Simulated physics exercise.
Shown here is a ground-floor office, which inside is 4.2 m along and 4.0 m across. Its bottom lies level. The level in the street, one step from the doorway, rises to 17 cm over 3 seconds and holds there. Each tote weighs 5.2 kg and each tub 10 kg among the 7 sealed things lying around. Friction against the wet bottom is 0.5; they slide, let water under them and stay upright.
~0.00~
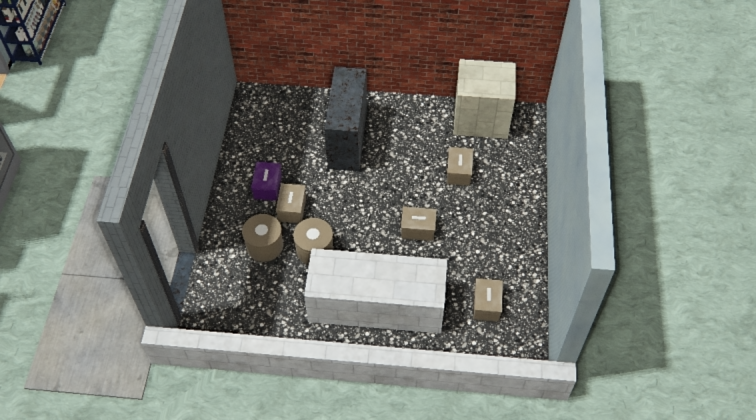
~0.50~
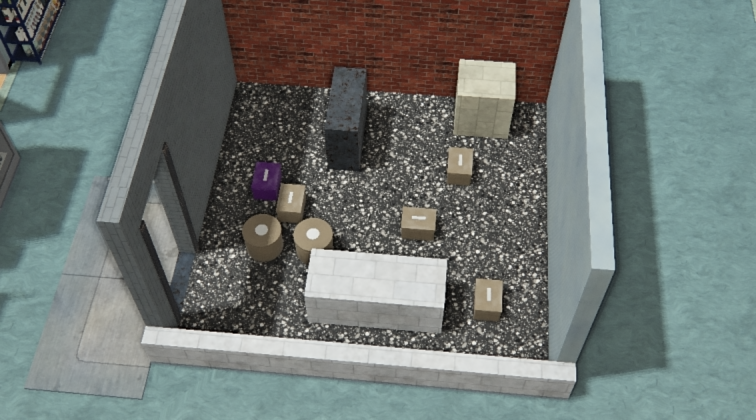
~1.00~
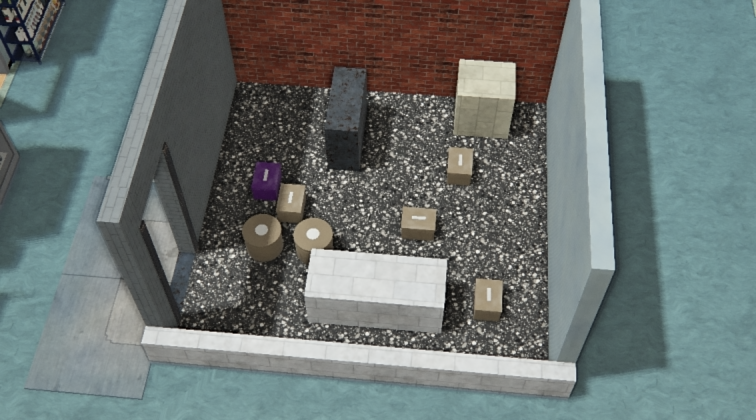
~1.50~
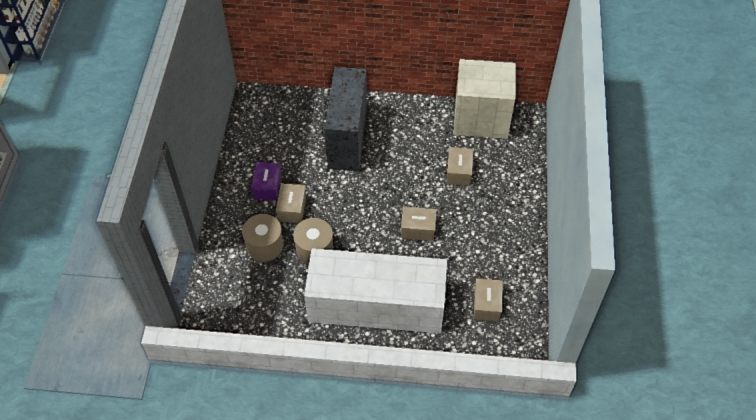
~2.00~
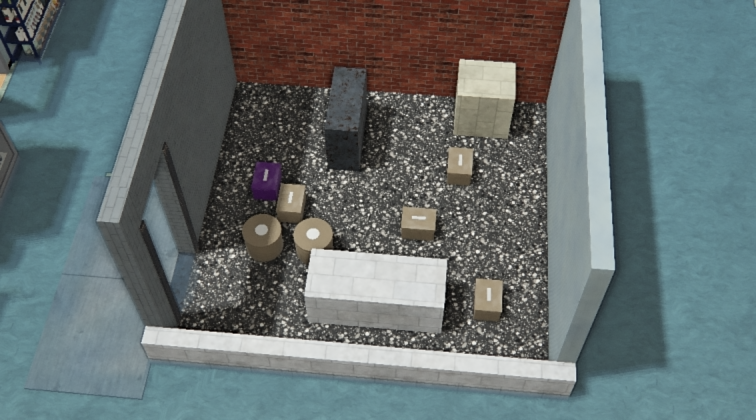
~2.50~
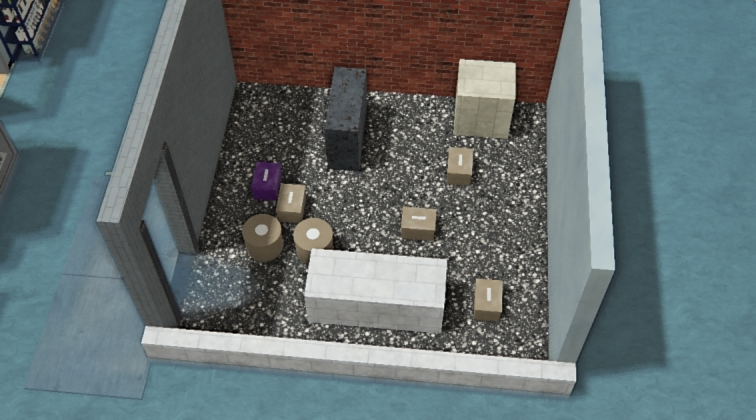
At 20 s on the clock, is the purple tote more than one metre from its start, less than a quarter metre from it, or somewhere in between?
It is somewhere in between.
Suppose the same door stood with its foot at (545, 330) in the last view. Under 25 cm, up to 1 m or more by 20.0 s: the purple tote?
The purple tote would drift a bit.
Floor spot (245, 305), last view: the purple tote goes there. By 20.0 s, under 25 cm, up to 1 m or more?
What happens is it gets pushed a long way.
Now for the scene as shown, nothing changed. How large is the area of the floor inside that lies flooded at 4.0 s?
That flooded area is roughly 3.0 m2.
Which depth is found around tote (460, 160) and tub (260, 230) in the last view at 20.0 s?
Some 11 cm at the first, some 7 cm at the second.
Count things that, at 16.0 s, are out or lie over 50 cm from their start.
The count is 4.
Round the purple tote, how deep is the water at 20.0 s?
Near 7 cm deep.
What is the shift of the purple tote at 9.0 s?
I'd guess some 5 cm by then.
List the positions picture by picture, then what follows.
The purple tote at (266, 176), on the bottom; 0.0 m2 under water; 0 of 7 have shifted, in the first picture.
The purple tote at (266, 176) rests on the ground; 0.0 m2 under water; 0 of 7 have shifted, in the second picture.
The purple tote at (266, 176) rests on the ground; 0.0 m2 under water; 0 of 7 have shifted, in the third picture.
The purple tote at (266, 176), on the bottom; 0.0 m2 under water; 0 of 7 have shifted, in the fourth picture.
The purple tote at (266, 176) rests on the ground; 0.0 m2 under water; 0 of 7 have shifted, in the fifth picture.
The purple tote at (266, 176) rests on the ground; 0.5 m2 under water; 0 of 7 have shifted, in the sixth picture.
After 4.0 s the purple tote is near (266, 176), 0.0 m from its start, aground; 0 afloat.
After 9.0 s the purple tote is near (265, 173), 0.0 m from its start, aground; 1 afloat.
After 16.0 s the purple tote is near (287, 176), 0.3 m from its start, afloat; 6 afloat.
After 20.0 s the purple tote is near (282, 129), 0.7 m from its start, afloat; 7 afloat.
